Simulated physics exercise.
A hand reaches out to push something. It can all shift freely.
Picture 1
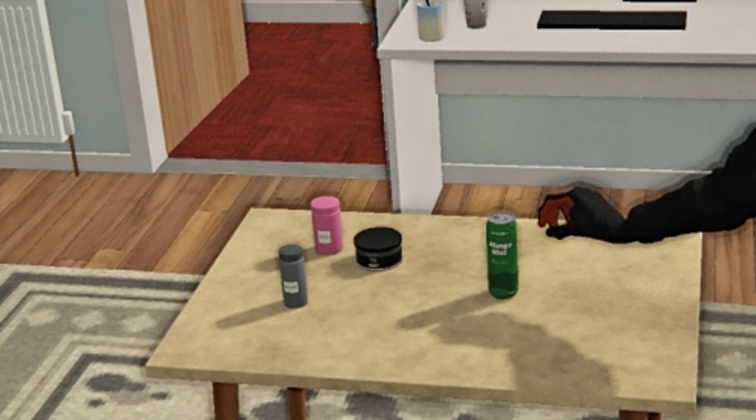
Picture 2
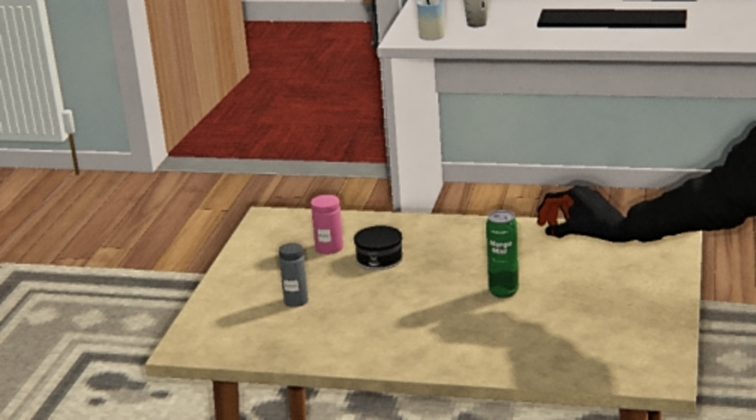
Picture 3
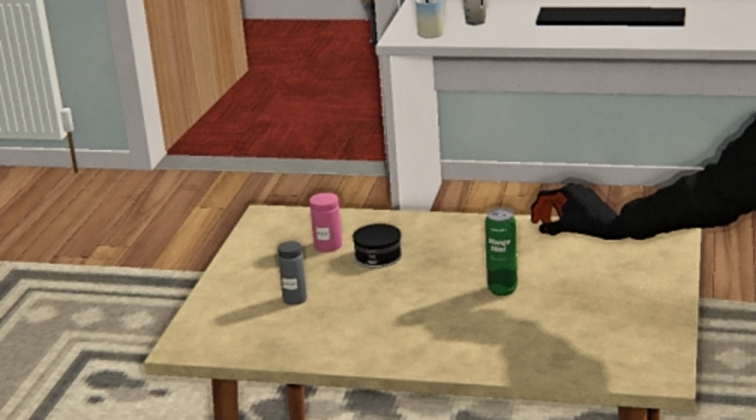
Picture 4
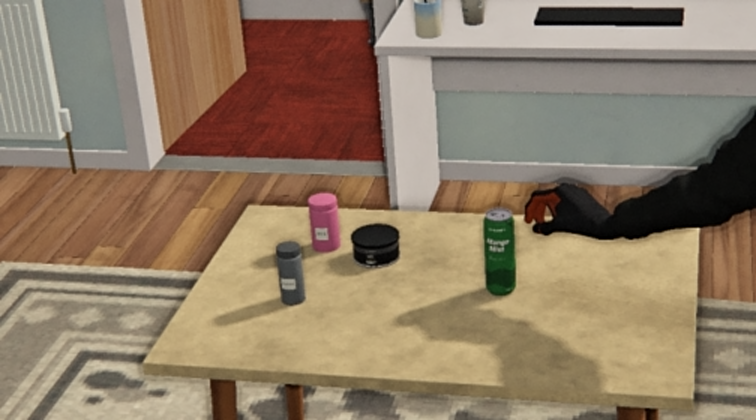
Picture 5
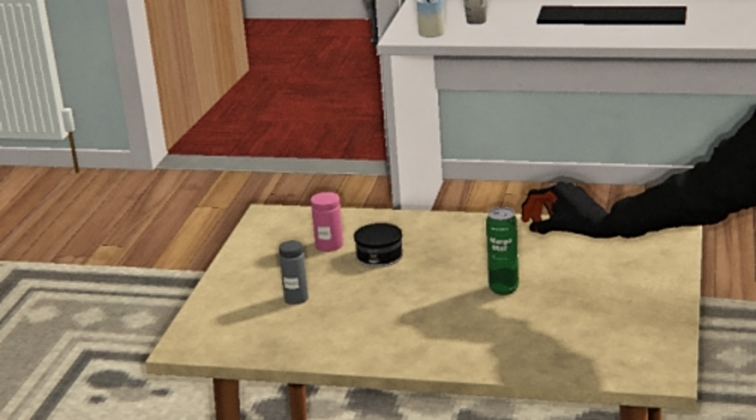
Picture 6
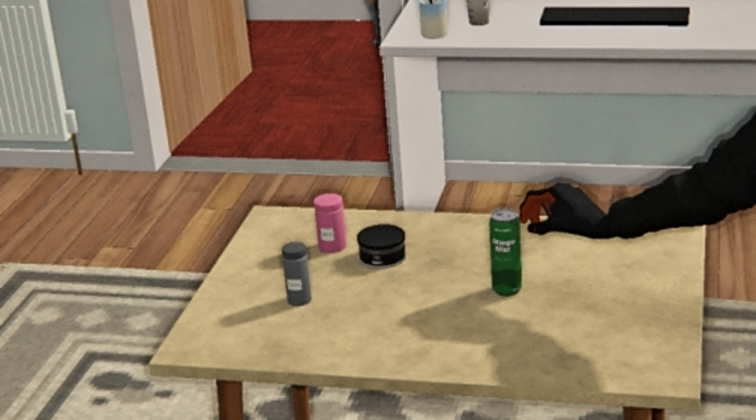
A dark-sleeved hand edging slightly left beside a green can standing on a wooden table with pink, grey and black containers.
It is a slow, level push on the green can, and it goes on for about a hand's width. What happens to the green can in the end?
The green can goes over.
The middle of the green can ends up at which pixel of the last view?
It winds up at roughly (439, 275).
Then, 0.80 s past the last view, green can rocked 30° from its first pose near (482, 250).
Then, 1.00 s past the last view, green can on its side near (451, 272).
Finally, down or leaning hard on the table, green can. Final places as the last picture's camera would see them, green can near (439, 275).
